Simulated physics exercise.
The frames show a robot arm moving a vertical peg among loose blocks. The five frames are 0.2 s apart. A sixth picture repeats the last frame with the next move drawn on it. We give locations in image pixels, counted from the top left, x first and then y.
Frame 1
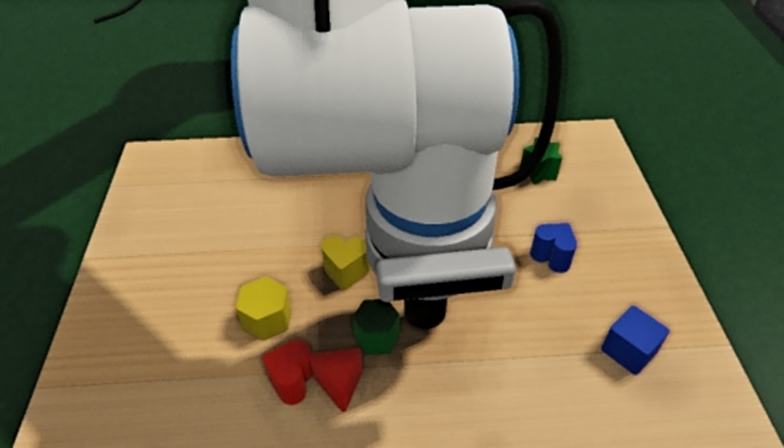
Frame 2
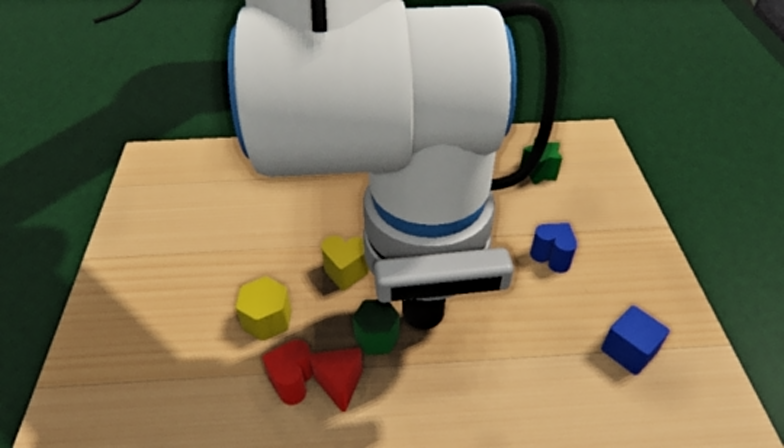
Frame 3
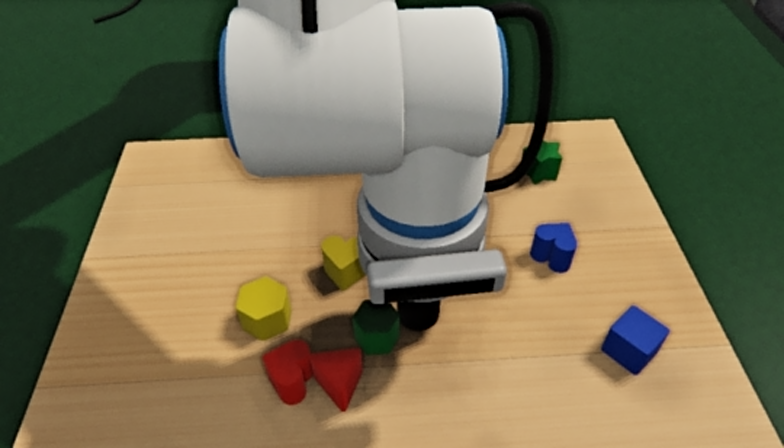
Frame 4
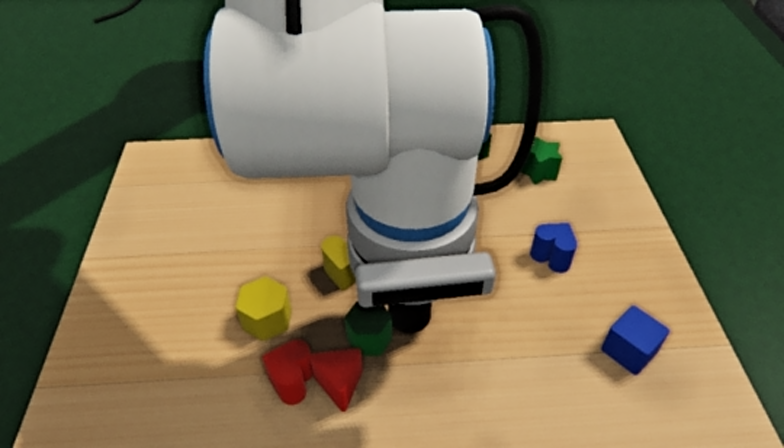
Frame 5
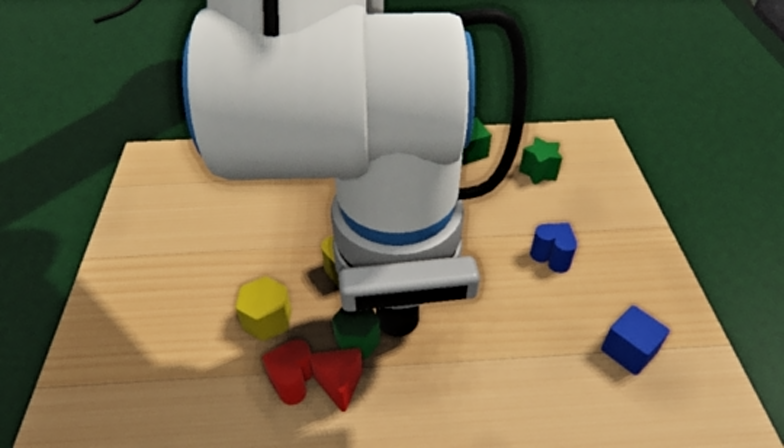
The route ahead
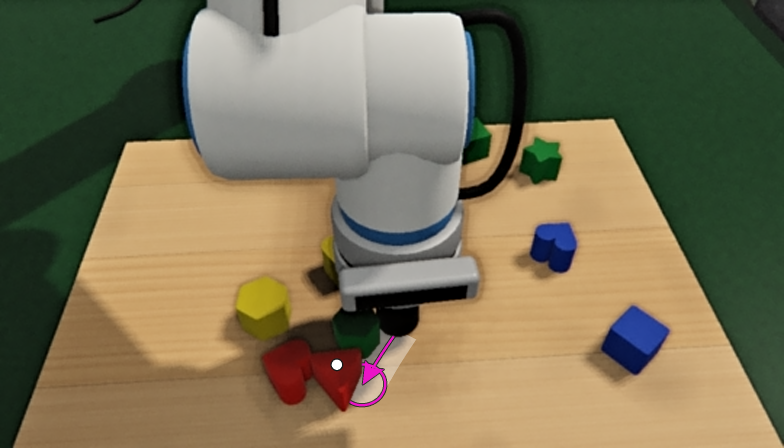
On a wooden tabletop, a white robot arm shifting slightly left, its black peg nudging a green block towards two red blocks.
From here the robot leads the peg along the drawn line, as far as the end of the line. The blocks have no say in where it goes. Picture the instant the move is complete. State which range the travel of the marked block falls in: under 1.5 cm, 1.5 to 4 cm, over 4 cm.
That block covers between 1.5 and 4 cm.
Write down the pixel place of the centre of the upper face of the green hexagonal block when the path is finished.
I predict (331, 331).
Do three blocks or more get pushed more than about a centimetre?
Going by the path, no.
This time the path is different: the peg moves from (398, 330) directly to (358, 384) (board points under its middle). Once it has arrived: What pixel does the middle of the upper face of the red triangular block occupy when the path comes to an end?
It will likely be found at (314, 386).
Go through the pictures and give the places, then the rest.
The first picture shows lower end of the peg (425, 312), tops of blocks, red heart block (287, 361), red triangular block (337, 365), yellow heart block (344, 249), green hexagonal block (376, 315).
The second picture shows peg (423, 313), blocks as before.
The third picture shows peg (418, 314), blocks as before.
The fourth picture shows peg (410, 316), green hexagonal block (368, 317).
The fifth picture shows peg (398, 319), red heart block (287, 361), red triangular block (337, 365), yellow heart block partly hidden, green hexagonal block (356, 319).
The drawn path runs from (398, 330) to (363, 384); the dot is on the red triangular block.
The first path, step by step. Halfway along, peg (380, 346); green hexagonal block (335, 330), turned 45° clockwise.
At the end, peg (362, 374); red heart block (282, 361); red triangular block (313, 384), turned 30° clockwise; yellow heart block not moved; green hexagonal block (331, 331), turned 55° clockwise.
